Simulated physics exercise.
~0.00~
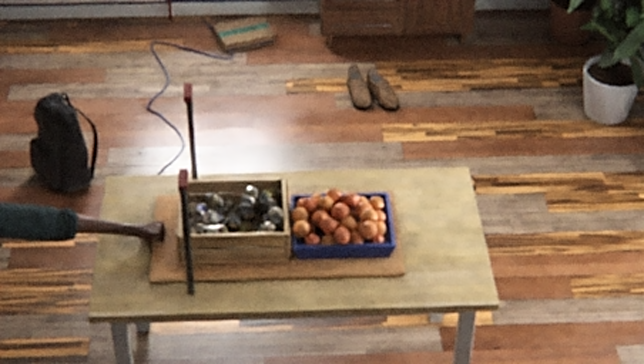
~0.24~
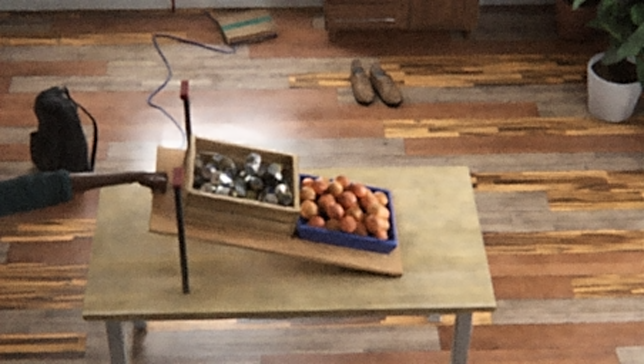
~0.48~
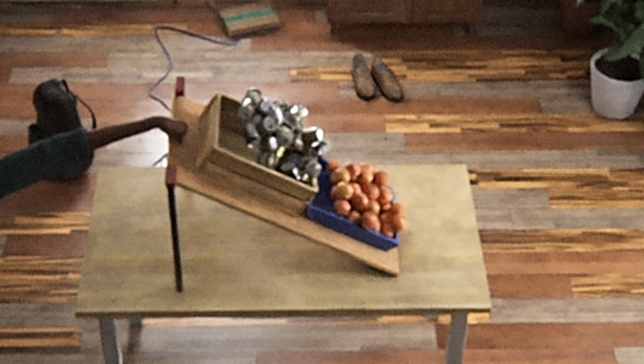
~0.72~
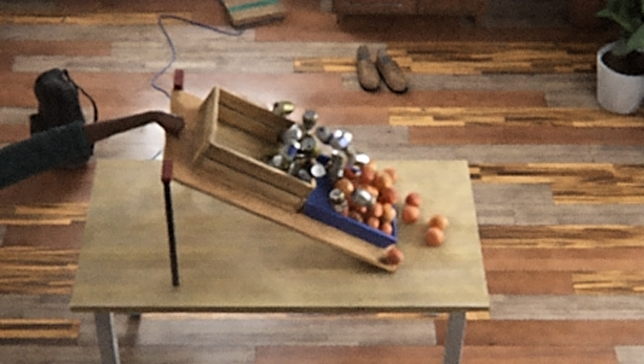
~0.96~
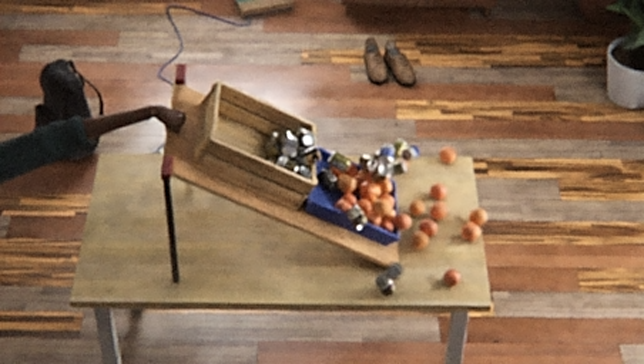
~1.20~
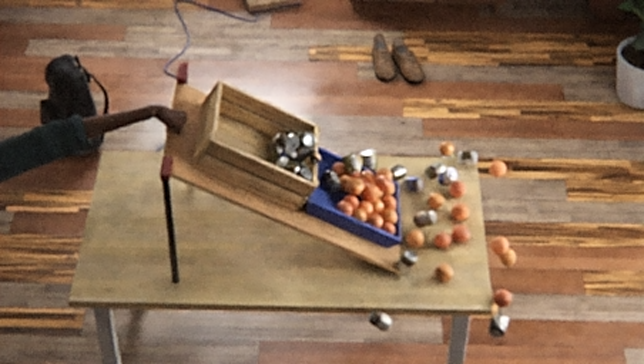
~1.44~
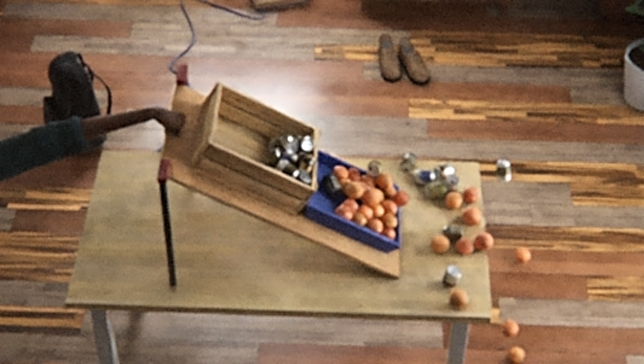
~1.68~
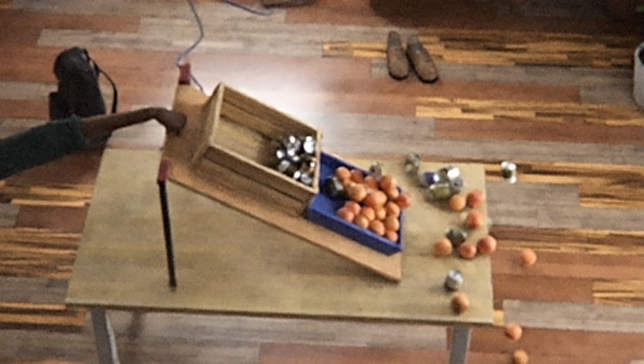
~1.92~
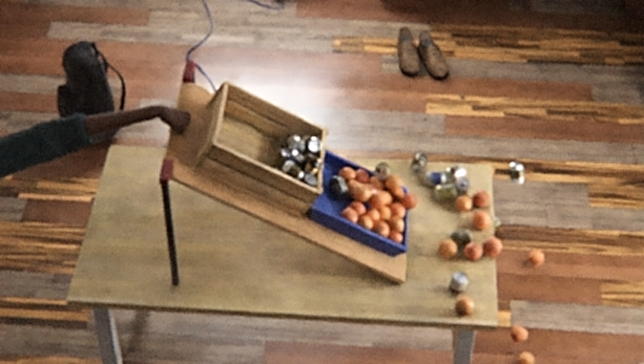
A hand tips a hinged board, spilling some oranges and cans from two baskets.
